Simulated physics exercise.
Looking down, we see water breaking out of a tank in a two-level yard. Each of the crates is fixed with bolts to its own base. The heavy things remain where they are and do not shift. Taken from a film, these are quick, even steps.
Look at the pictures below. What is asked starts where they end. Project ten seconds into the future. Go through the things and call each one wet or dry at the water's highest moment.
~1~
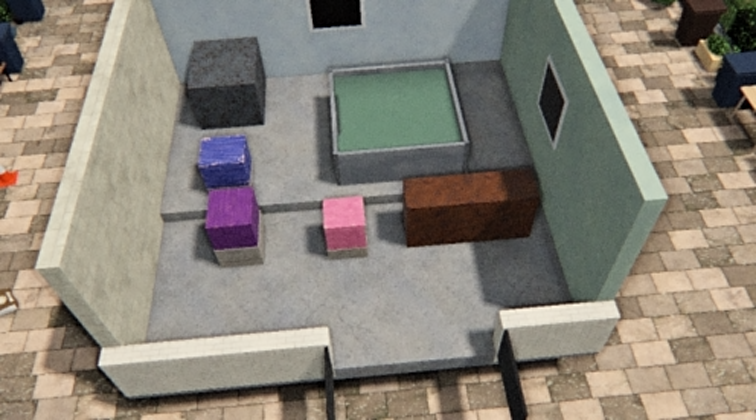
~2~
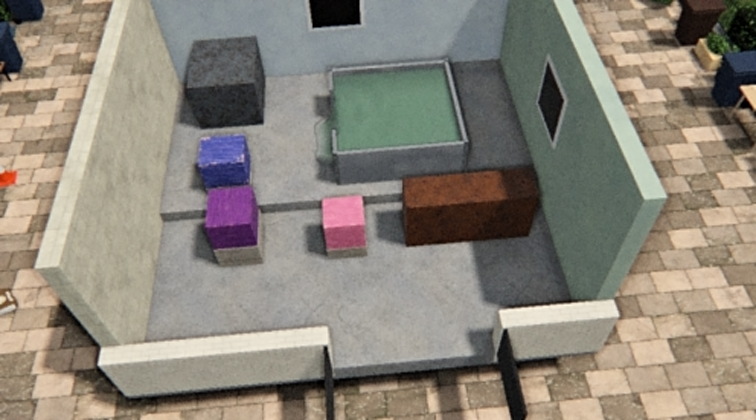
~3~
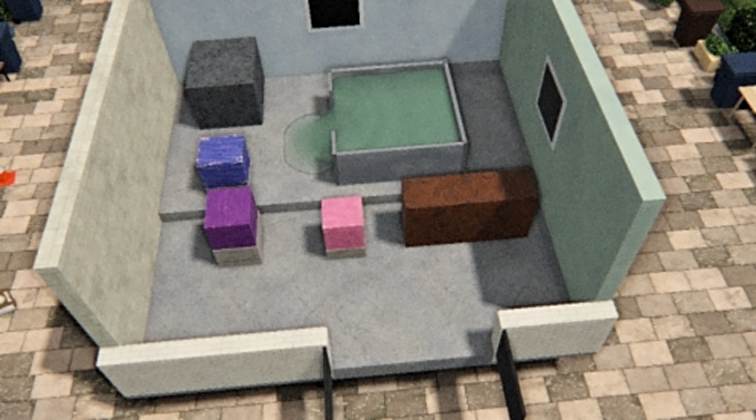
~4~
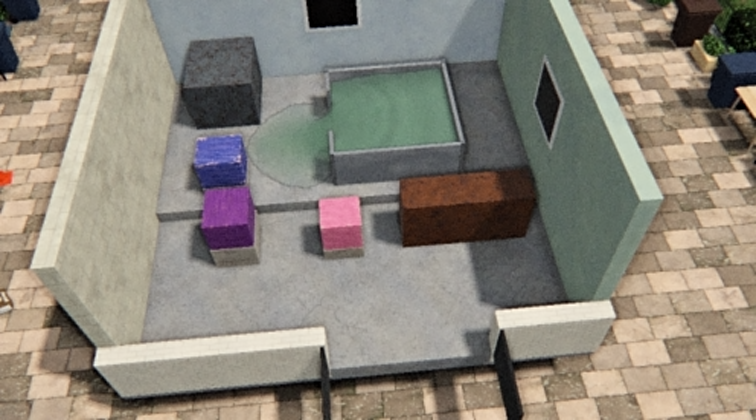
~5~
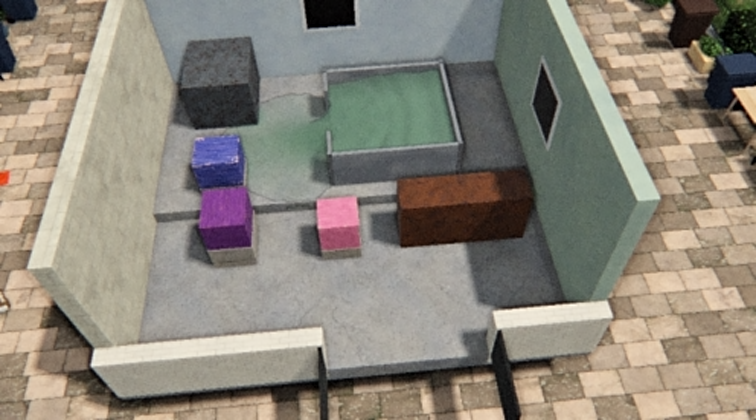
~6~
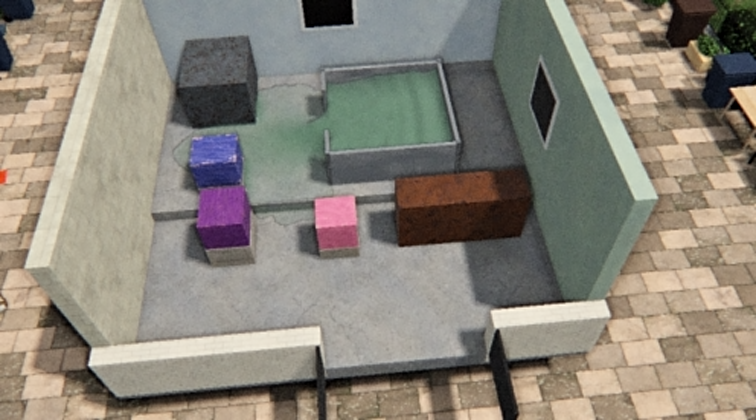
Called one by one: The purple crate is dry; the pink crate is dry; the blue crate is wet.
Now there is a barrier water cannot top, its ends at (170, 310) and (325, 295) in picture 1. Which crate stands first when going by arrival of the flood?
I'd go with the blue-painted one.
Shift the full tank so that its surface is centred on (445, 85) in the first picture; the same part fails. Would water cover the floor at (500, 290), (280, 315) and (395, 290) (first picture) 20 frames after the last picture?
The first spot is not reached, the second inundated, and the third not reached.
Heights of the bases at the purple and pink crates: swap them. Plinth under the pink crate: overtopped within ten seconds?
For the pink crate, the answer is that it stays clear.
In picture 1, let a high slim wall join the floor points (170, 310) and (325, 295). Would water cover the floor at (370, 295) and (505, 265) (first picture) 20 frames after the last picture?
As listed: Under water, clear.
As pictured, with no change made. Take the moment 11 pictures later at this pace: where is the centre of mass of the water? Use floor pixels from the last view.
About (321, 142) in the last view.
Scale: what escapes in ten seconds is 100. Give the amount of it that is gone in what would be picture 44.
I'd put it near 40 in a hundred.
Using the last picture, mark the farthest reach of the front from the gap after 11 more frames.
I'd point to (142, 311).
A moment on, water covers 25 % of the floor; the purple crate water round its plinth, the pink crate water round its plinth, the blue crate water round its plinth.
Next, water covers 40 % of the floor; the purple crate water round its plinth, the pink crate water round its plinth, the blue crate water round its plinth.
Then, water covers 60 % of the floor; the purple crate water round its plinth, the pink crate water round its plinth, the blue crate water round its plinth.
Later, water covers 85 % of the floor; the purple crate water round its plinth, the pink crate water round its plinth, the blue crate water round its plinth.
In the end, water covers 95 % of the floor; the purple crate stayed above the water, the pink crate stayed above the water, the blue crate was topped.
